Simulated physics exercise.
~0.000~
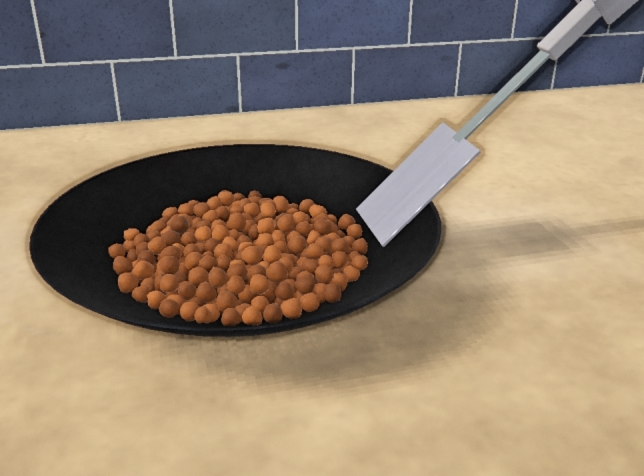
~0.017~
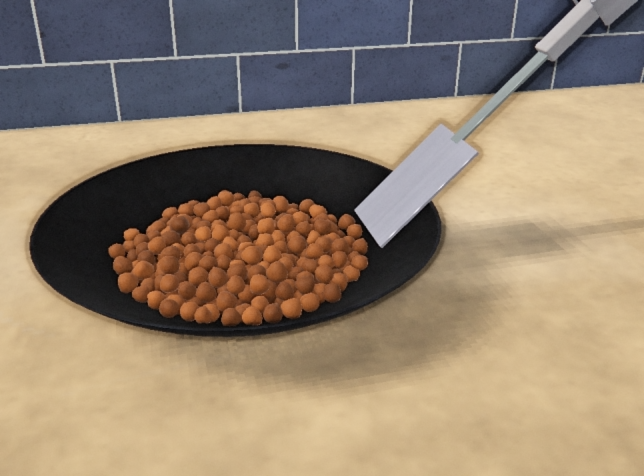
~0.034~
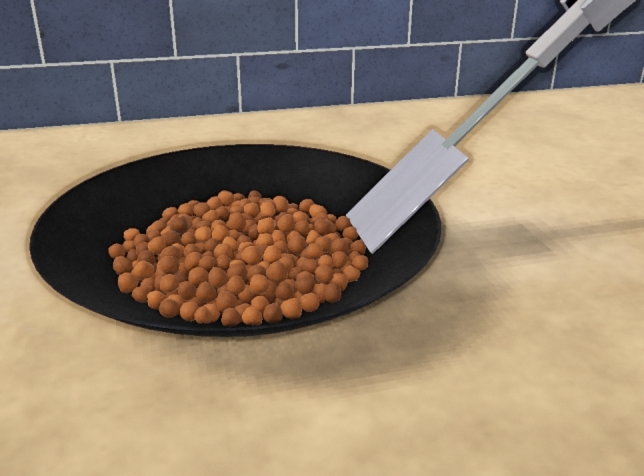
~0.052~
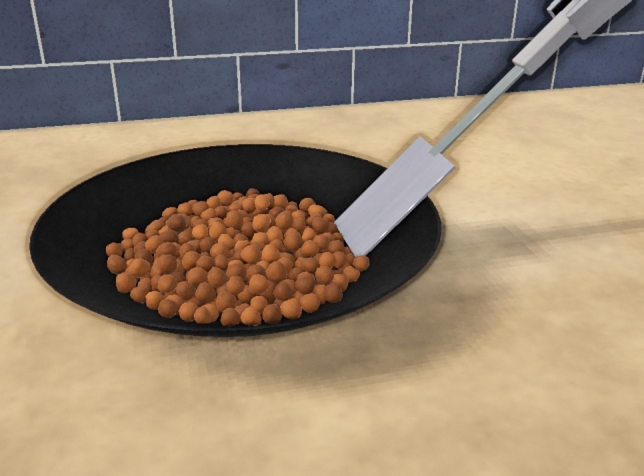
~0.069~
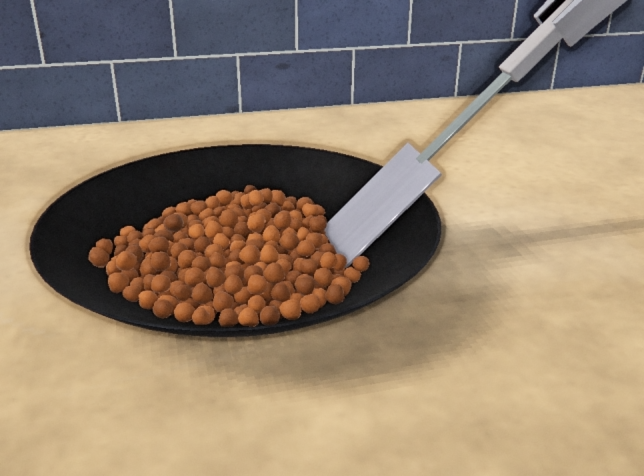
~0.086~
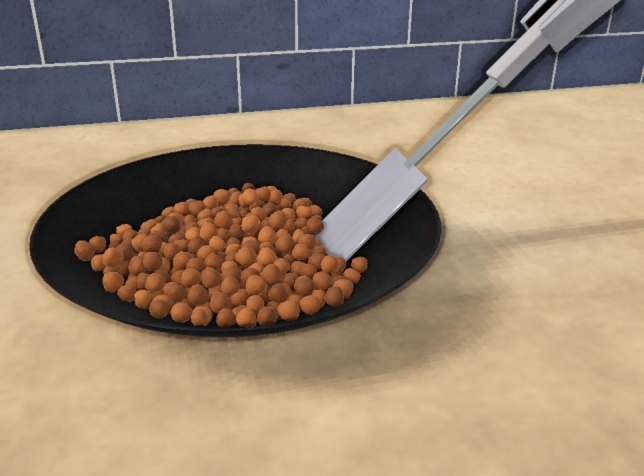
The clip shows a spatula at the right side of a black wok filled with round brown nuts; it slides a short way down and left into the heap, nudging the nuts slightly leftward.
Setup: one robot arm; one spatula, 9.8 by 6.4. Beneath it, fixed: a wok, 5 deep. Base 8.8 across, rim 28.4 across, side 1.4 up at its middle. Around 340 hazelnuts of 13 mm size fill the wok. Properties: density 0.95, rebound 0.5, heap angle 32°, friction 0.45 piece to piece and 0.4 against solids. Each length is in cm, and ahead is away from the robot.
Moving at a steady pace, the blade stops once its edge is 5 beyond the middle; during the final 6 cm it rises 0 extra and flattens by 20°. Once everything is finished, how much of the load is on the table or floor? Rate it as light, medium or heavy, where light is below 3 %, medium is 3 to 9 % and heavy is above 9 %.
Rating: Light.
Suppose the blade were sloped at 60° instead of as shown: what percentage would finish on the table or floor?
That gives about 0 in a hundred.
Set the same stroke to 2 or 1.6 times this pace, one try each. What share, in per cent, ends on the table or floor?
Roughly 5 per cent on the first try and 0 per cent on the second.
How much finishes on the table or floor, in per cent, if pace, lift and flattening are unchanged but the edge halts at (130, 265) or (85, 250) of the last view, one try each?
Try 1: Approx. 5 %; try 2: Approx. 20 %.
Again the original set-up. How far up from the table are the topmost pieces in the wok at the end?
Near 6.0 centimetres high.
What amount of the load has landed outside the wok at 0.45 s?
Some 0 per cent.
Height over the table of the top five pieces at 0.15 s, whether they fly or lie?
I'd put it close to 5 cm.
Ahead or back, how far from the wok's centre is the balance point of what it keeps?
It sits some 4.5 centimetres ahead of centre.
After 0.15 s, sloping 44°, highest piece 5 above the table; 345 in the wok.
After 0.22 s, sloping 34°, highest piece 5 above the table; 345 in the wok.
After 0.45 s, sloping 24°, highest piece 6 above the table; 345 in the wok.
After 1.50 s, sloping 24°, highest piece 6 above the table; 345 in the wok.
In the end, 345 in the wok. That is 0 % on the table or floor.
